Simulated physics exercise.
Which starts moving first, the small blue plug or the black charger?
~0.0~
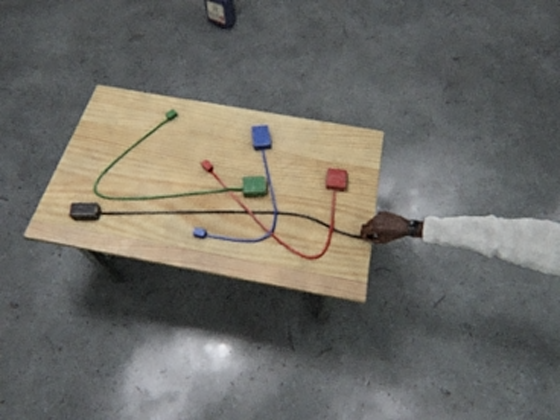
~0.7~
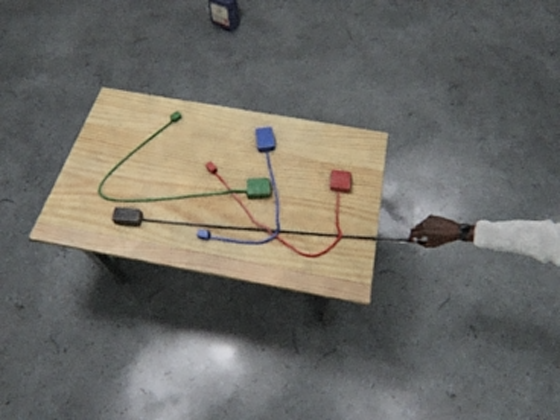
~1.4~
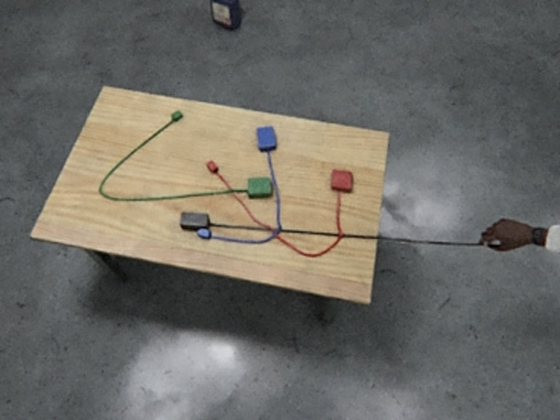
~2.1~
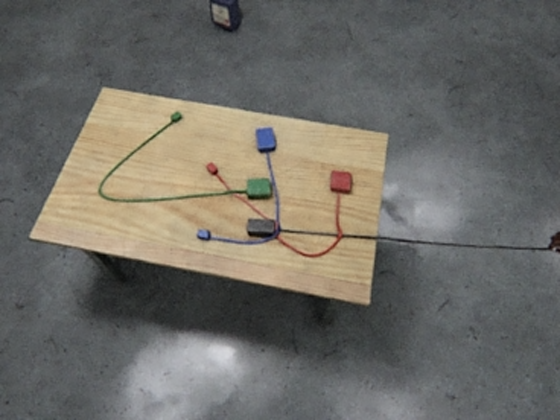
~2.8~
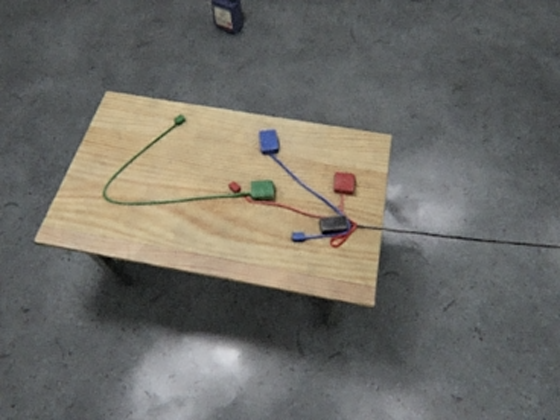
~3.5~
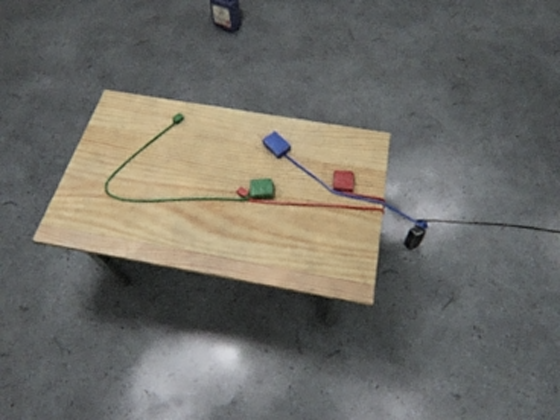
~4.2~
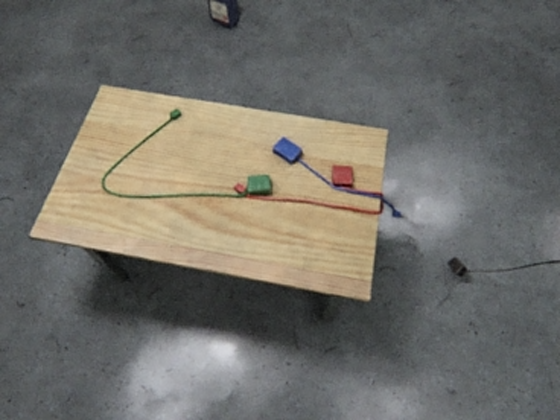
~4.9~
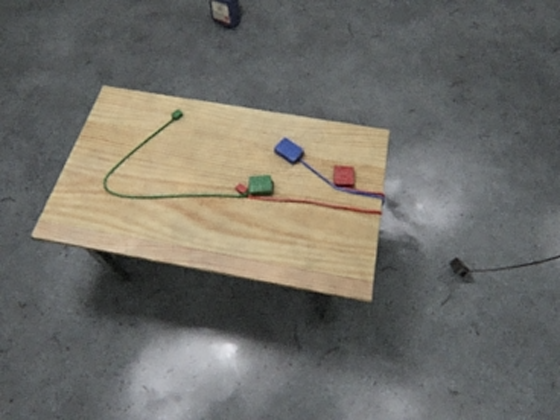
The black charger starts moving first, sliding right as the hand pulls its cable. The blue plug stays still until later, when it is dragged right too.
